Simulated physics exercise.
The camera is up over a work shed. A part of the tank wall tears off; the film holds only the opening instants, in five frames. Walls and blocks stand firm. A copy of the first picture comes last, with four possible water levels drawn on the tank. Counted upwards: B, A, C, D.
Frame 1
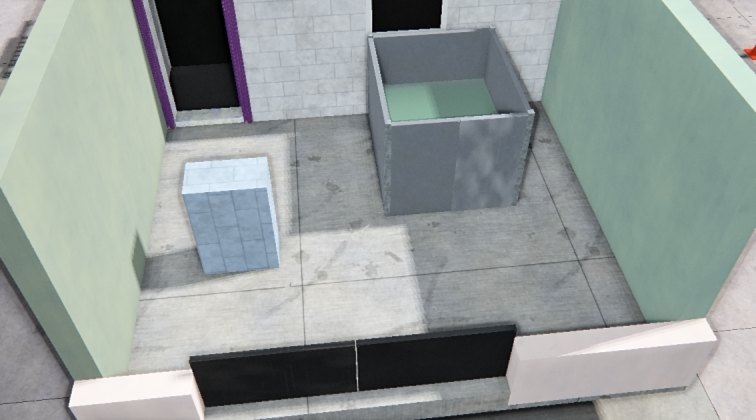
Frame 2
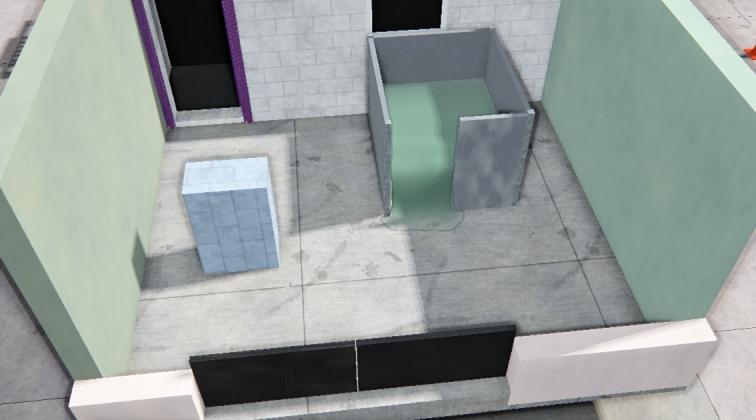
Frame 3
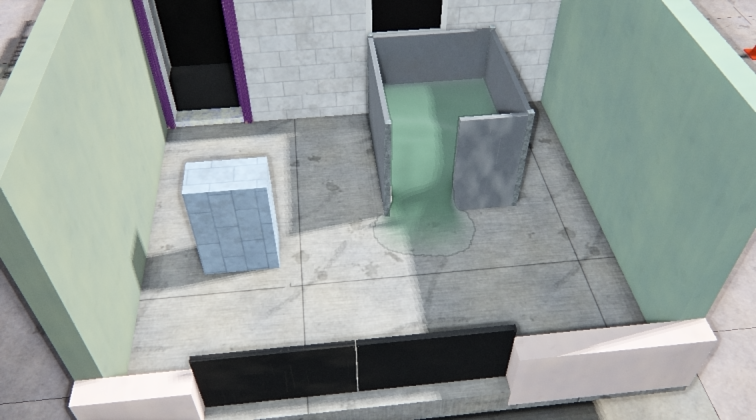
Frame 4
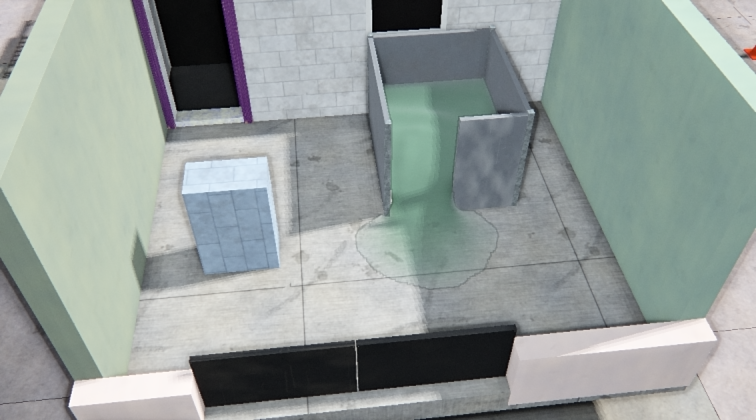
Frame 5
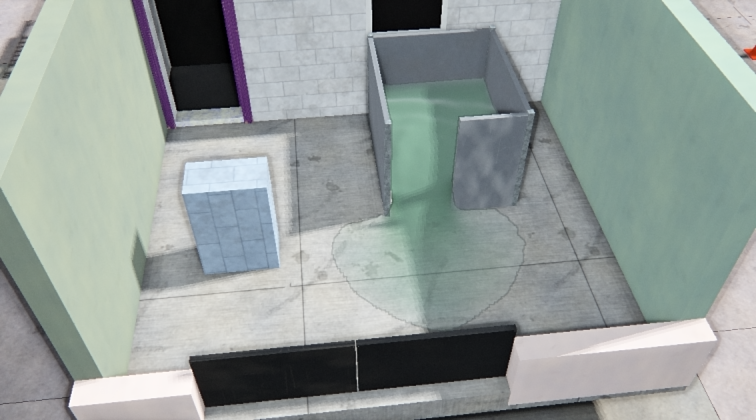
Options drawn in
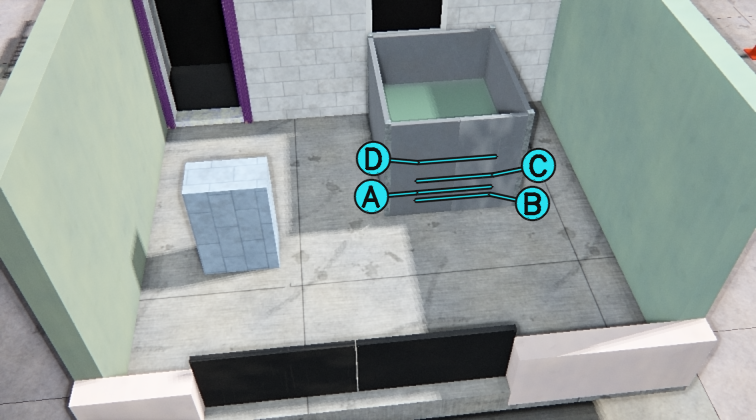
A grey tank opens at the front and green water spreads out across the concrete floor.
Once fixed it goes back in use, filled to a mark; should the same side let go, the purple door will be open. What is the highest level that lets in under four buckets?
C.
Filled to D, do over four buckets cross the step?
Yes, it does.
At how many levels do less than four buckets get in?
Three.
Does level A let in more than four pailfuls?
No.
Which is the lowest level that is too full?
That would be D.
On the marked copy, A at (453, 189); B at (453, 197); C at (455, 177); D at (456, 159); from the bottom up B, A, C, D.
With A, nothing gets over.
With B, nothing gets over.
With C, a bucket or two gets in.
With D, about 11 bucketfuls get in.
